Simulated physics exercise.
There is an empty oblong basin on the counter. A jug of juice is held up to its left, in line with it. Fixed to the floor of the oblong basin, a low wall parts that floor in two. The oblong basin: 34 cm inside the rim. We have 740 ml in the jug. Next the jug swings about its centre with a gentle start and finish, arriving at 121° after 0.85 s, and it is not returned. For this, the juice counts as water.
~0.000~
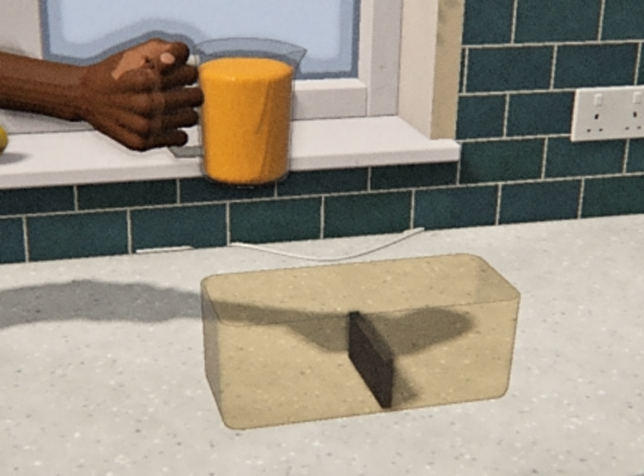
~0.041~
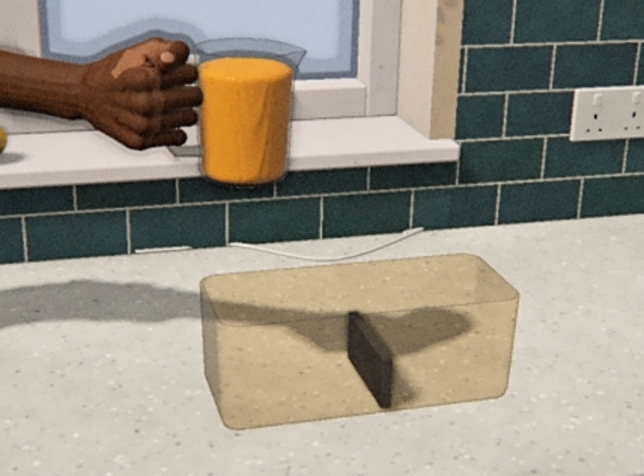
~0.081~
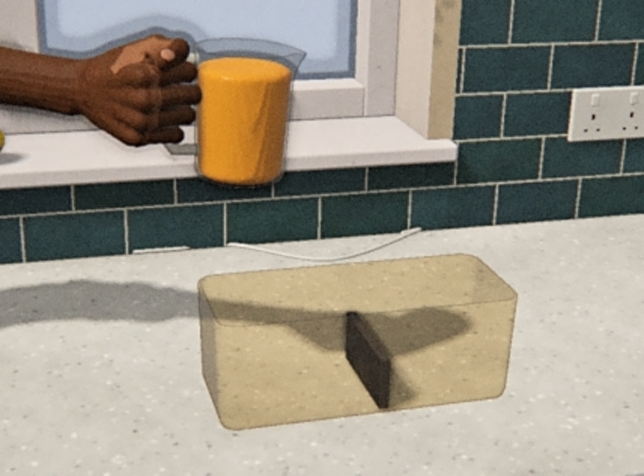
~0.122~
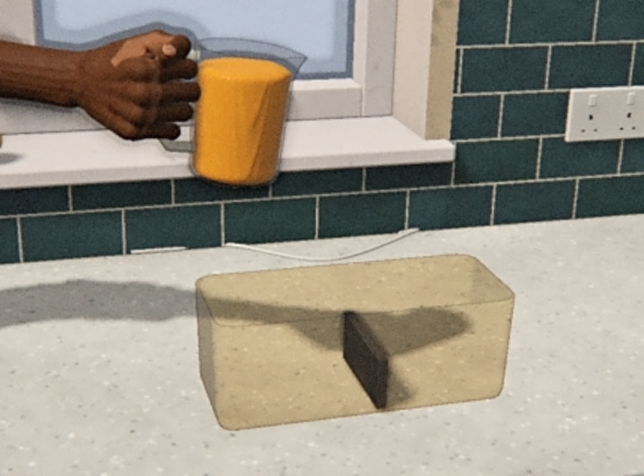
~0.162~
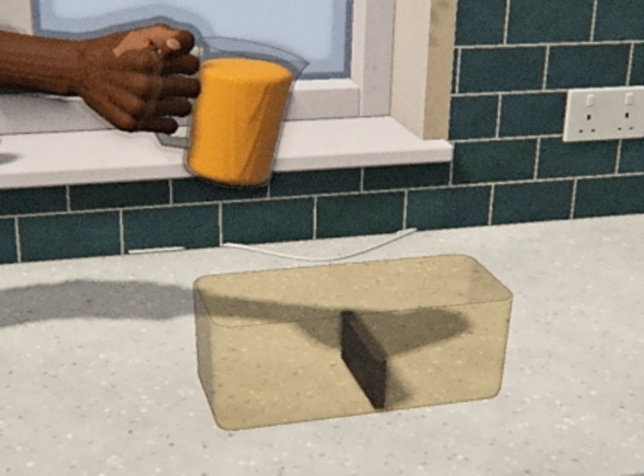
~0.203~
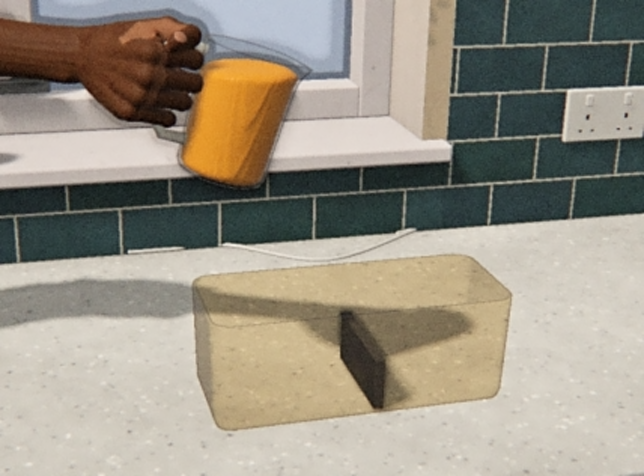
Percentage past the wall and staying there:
50 percent.
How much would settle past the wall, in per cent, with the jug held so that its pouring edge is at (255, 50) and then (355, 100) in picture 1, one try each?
First 5, then 90 per cent.
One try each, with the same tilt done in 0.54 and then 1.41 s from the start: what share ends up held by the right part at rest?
30 then 70 %.
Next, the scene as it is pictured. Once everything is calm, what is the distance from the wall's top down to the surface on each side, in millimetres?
Looks like roughly 46 mm on the left and roughly 42 mm on the right.
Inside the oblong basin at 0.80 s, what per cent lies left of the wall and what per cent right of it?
About 18 % left, 42 % right.
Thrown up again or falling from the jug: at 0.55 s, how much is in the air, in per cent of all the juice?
Near 26 per cent at that moment.
After 0.55 s the tilt is 87° and 71 per cent is still to pour, 0 is left of the wall and 3 right of it.
After 0.80 s the tilt is 120° and 12 per cent is still to pour, 17 is left of the wall and 42 right of it.
After 1.06 s the tilt is 121° and 0 per cent is still to pour, 48 is left of the wall and 49 right of it.
After 1.35 s the tilt is 121° and 0 per cent is still to pour, 47 is left of the wall and 50 right of it.
In the end 47 per cent lies left of the wall, 50 right of it and 3 outside.
